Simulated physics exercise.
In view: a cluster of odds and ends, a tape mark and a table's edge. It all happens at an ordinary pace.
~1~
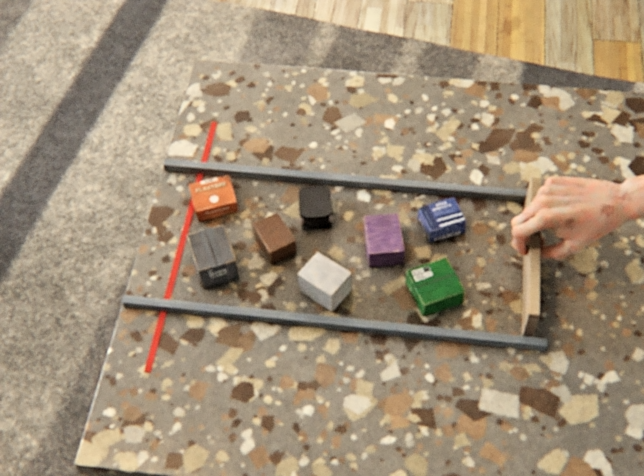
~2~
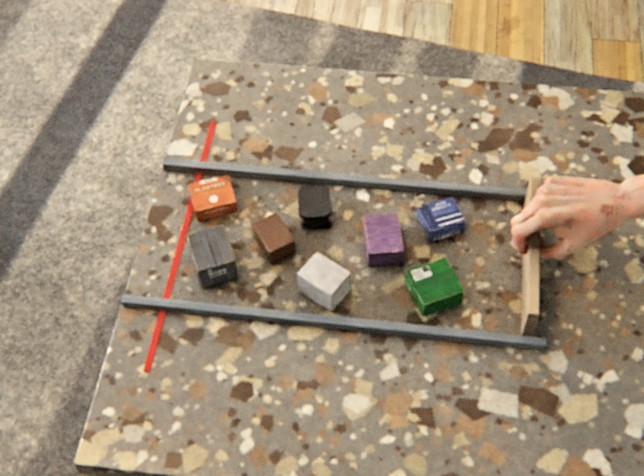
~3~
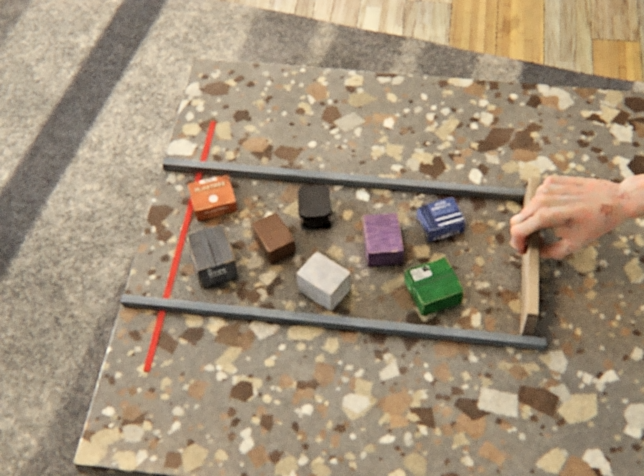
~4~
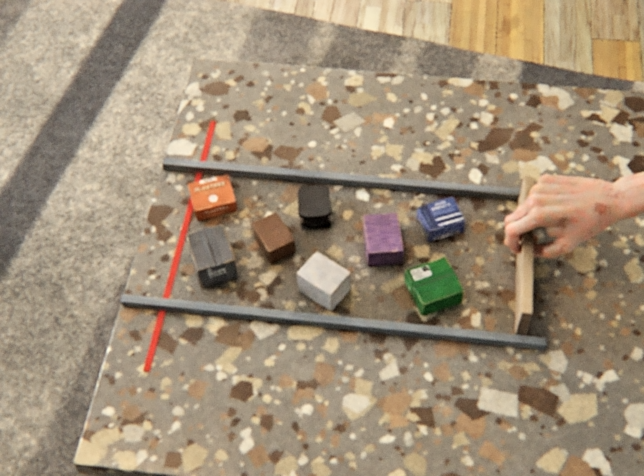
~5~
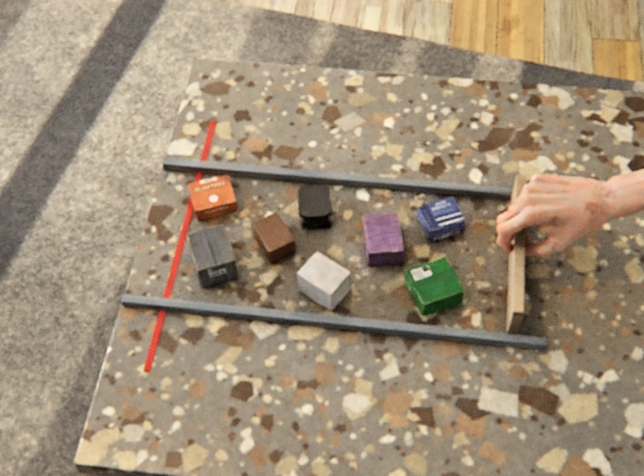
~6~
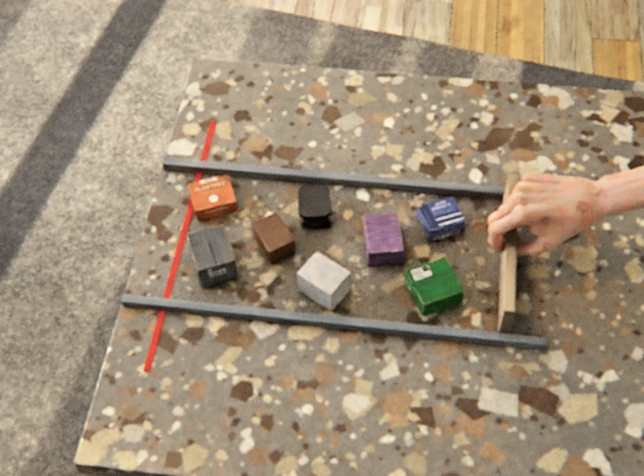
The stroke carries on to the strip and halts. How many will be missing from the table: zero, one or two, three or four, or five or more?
Here the number that fall off is five or more.
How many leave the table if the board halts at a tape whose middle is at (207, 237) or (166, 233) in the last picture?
Down on the floor: 2 and 5.
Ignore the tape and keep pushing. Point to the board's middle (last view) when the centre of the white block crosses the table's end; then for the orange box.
About (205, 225), and (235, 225) for the other.
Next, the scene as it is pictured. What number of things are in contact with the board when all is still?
That makes 3.
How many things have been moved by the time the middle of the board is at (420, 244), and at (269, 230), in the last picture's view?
3 and 8.
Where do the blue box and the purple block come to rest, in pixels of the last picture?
The blue box at (178, 178), the purple block at (168, 210).
Soon after, none off yet; orange box at rest near (213, 197); grey box at rest near (212, 256); brown block at rest near (274, 237).
Then, none off yet; orange box at rest near (213, 197); grey box moving near (205, 254); brown block moving near (265, 238).
Further on, none off yet; orange box moved about its own width near (159, 193); grey box moved well along near (143, 237); brown block moved well along near (189, 230).
By the end, the number that fall off is five or more; fallen, white block, black case, brown block, grey box and orange box.
